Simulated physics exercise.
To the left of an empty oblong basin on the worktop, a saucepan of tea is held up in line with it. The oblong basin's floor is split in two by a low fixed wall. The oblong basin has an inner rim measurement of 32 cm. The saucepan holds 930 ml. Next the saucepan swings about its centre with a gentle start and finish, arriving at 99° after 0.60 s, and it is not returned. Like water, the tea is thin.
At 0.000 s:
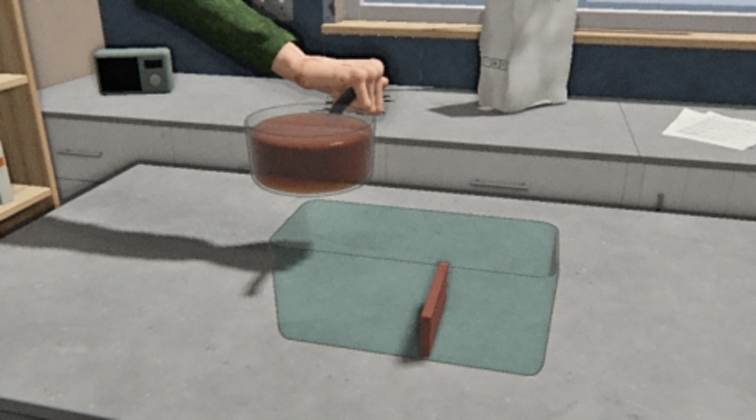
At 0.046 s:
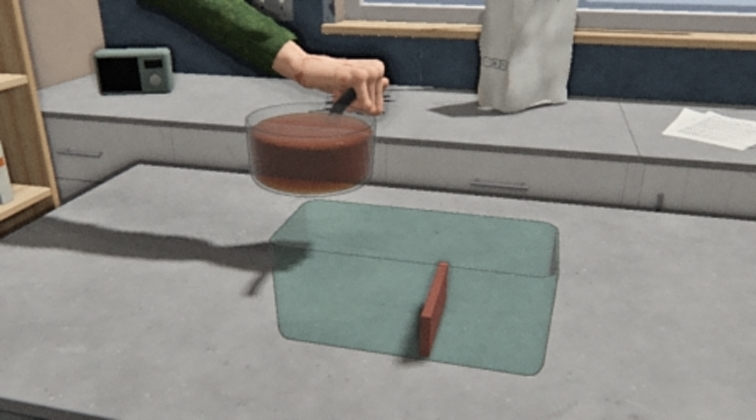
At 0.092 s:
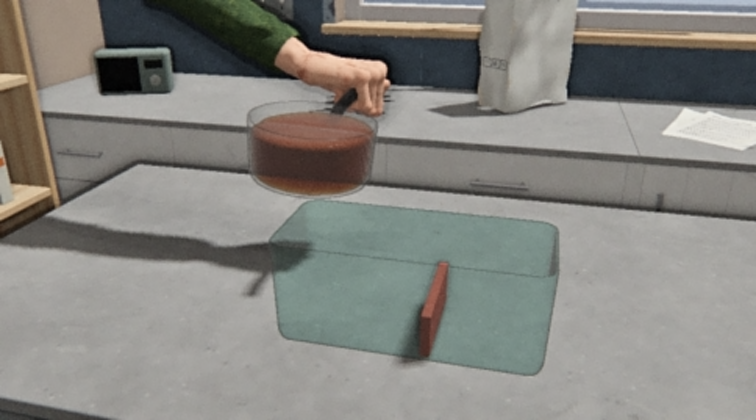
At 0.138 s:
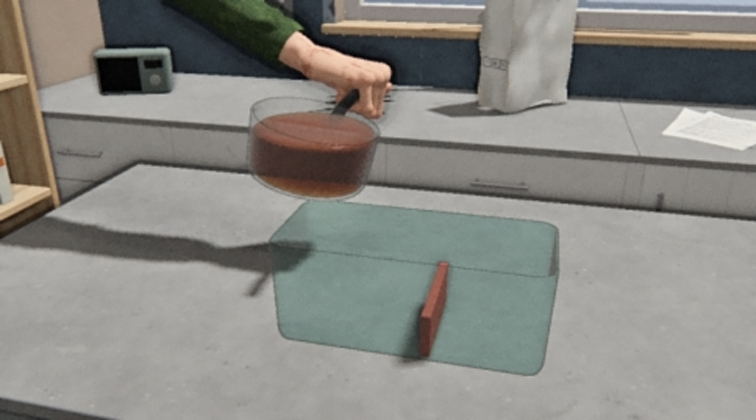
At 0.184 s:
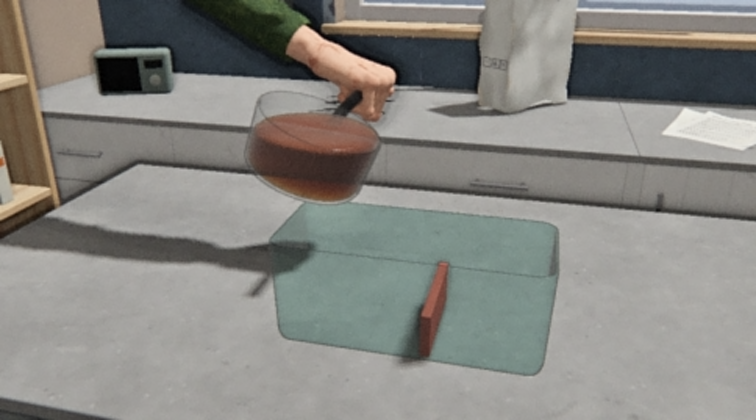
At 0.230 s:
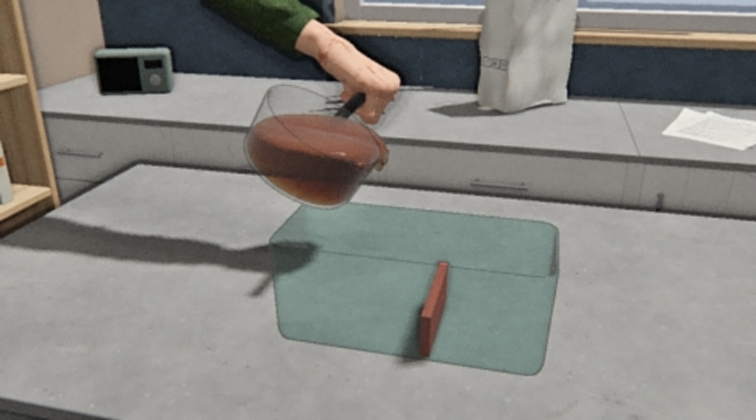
A hand tilting a clear saucepan of reddish-brown tea rightward, increasingly steeply, above and left of a greenish oblong basin on a grey worktop.
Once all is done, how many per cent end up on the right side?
Roughly 12 percent ends up on the right side.
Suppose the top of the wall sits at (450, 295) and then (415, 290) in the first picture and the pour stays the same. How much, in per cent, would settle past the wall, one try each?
In order, 10 and 40 per cent.
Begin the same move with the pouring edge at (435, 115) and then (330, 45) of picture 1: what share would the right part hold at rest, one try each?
75 and 10 %.
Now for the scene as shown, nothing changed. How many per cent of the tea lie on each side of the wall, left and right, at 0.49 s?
Left side near 40, right side near 6.
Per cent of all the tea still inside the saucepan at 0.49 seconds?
Fraction remaining: Approx. 26 per cent.
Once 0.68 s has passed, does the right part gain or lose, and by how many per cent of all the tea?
Change in share is positive, near 4 percent.
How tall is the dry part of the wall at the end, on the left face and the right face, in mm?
Left side: Around 24 mm. Right side: Around 50 mm.
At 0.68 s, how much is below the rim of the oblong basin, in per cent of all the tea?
I'd put it at roughly 88 per cent.
Then, 0.49 s in, the tilt is 91° and 26 per cent is still to pour, 40 is left of the wall and 6 right of it.
Then, 0.68 s in, the tilt is 99° and 7 per cent is still to pour, 81 is left of the wall and 8 right of it.
Then, 0.88 s in, the tilt is 99° and 1 per cent is still to pour, 81 is left of the wall and 12 right of it.
Then, 1.10 s in, the tilt is 99° and 0 per cent is still to pour, 82 is left of the wall and 12 right of it.
Finally, 83 per cent lies left of the wall, 12 right of it and 5 outside.
